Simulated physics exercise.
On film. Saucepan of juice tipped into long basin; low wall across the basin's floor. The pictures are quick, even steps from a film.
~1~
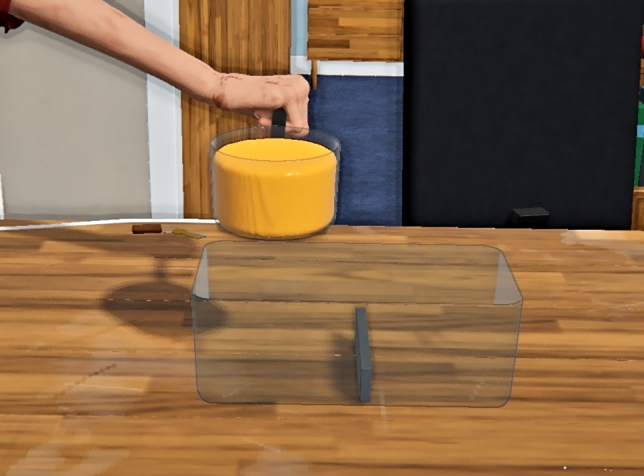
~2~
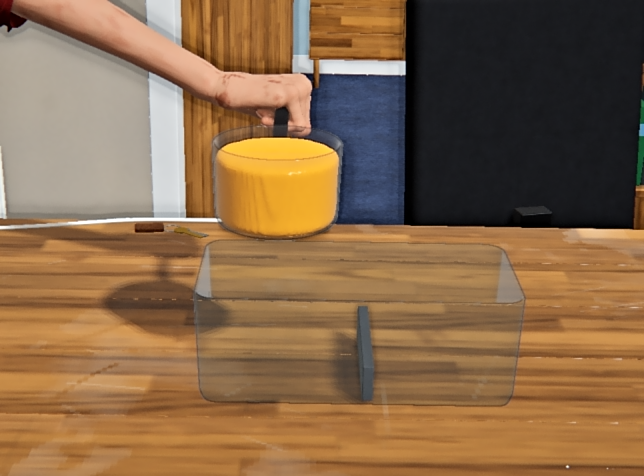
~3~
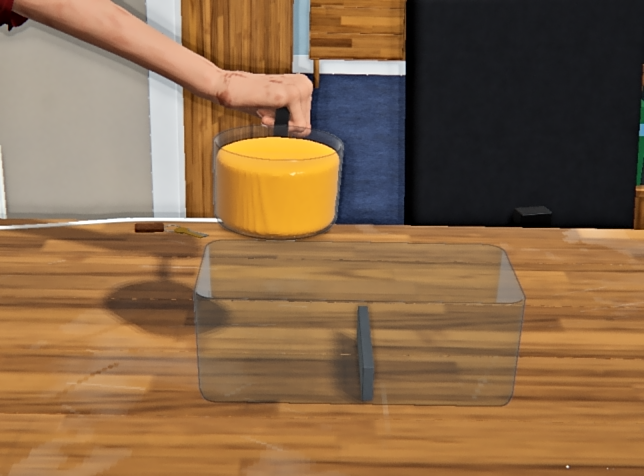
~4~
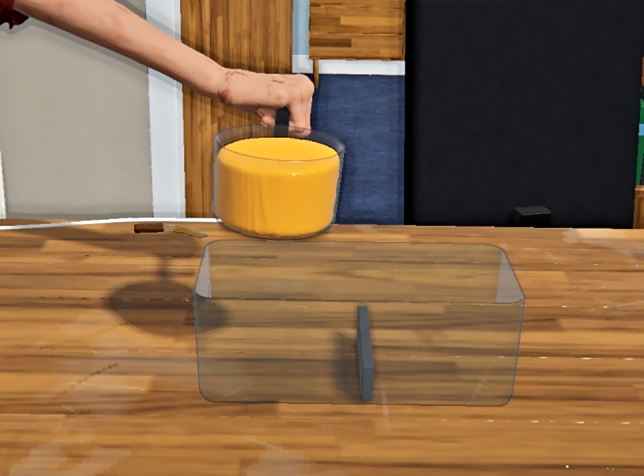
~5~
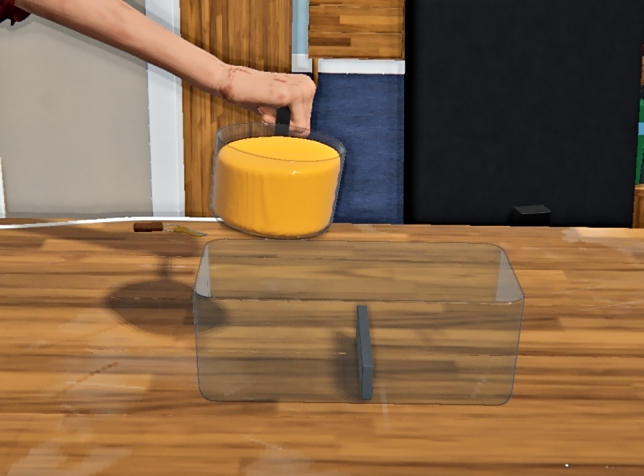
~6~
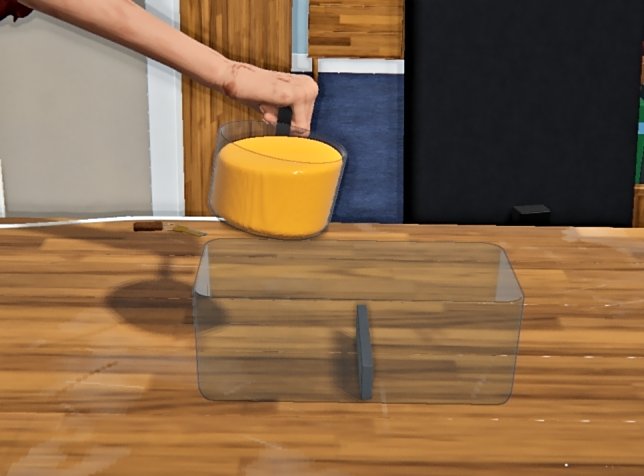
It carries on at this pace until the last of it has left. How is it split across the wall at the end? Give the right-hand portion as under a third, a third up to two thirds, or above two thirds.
The right-hand portion is above two thirds.
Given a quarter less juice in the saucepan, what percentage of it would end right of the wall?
Something like 80 per cent, give or take.
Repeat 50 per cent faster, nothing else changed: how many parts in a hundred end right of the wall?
Roughly 80 in a hundred.
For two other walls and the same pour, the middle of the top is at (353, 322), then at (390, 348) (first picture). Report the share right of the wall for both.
It works out to around 95 per cent for the first and around 50 per cent for the second.
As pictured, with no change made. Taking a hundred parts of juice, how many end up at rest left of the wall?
Share approx. 15 %.
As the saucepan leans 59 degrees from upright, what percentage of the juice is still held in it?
Around 70 in a hundred.
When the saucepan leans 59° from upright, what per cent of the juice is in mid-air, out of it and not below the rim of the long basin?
It's close to 20 percent.
A moment on, the saucepan is tipped part way and 70 per cent is still to pour, 0 is left of the wall and 10 right of it.
Next, the saucepan is tipped on its side and 19 per cent is still to pour, 5 is left of the wall and 68 right of it.
Then the saucepan is tipped on its side and 2 per cent is still to pour, 13 is left of the wall and 83 right of it.
Later the saucepan is tipped on its side and 0 per cent is still to pour, 16 is left of the wall and 83 right of it.
In the end 16 per cent lies left of the wall, 84 right of it and 0 outside.
